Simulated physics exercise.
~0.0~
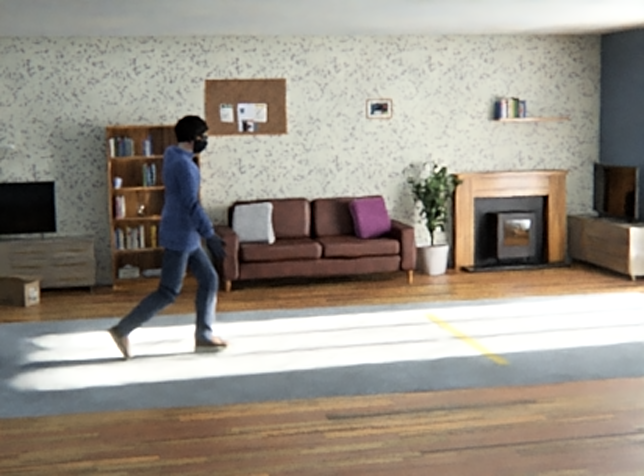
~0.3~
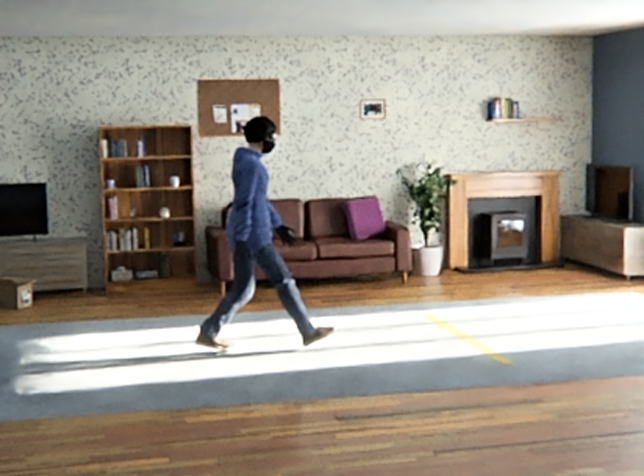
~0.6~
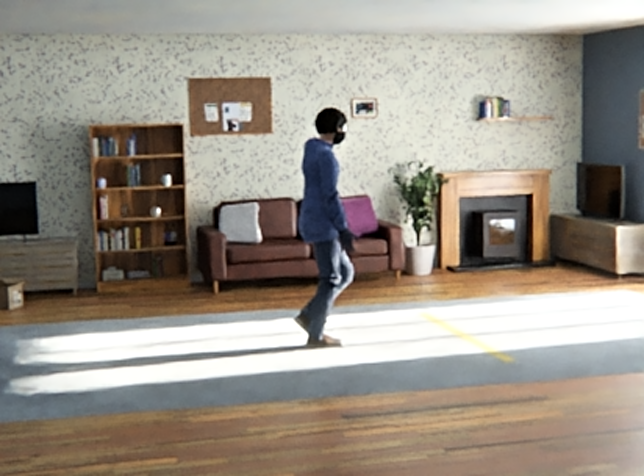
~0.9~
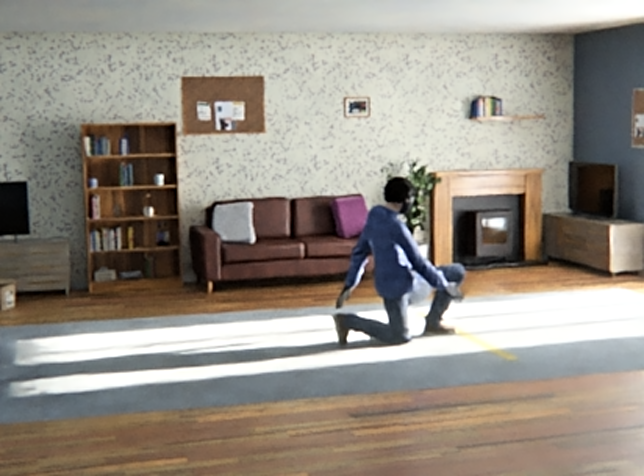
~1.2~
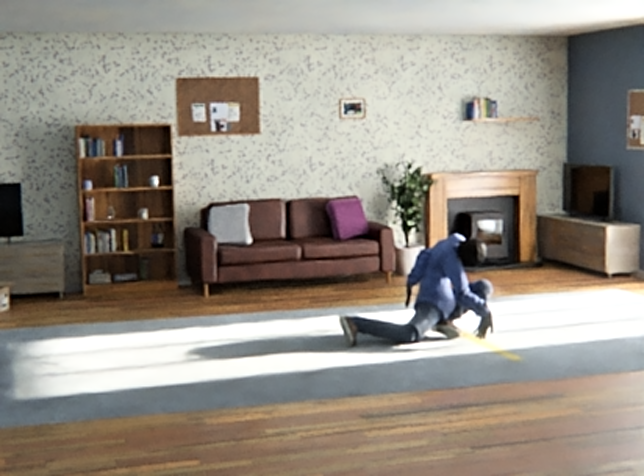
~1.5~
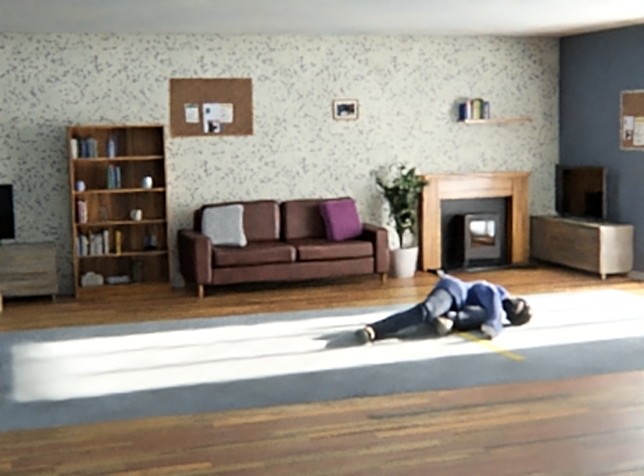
In a living room, a person walks right, drops down and ends lying across a yellow strip.
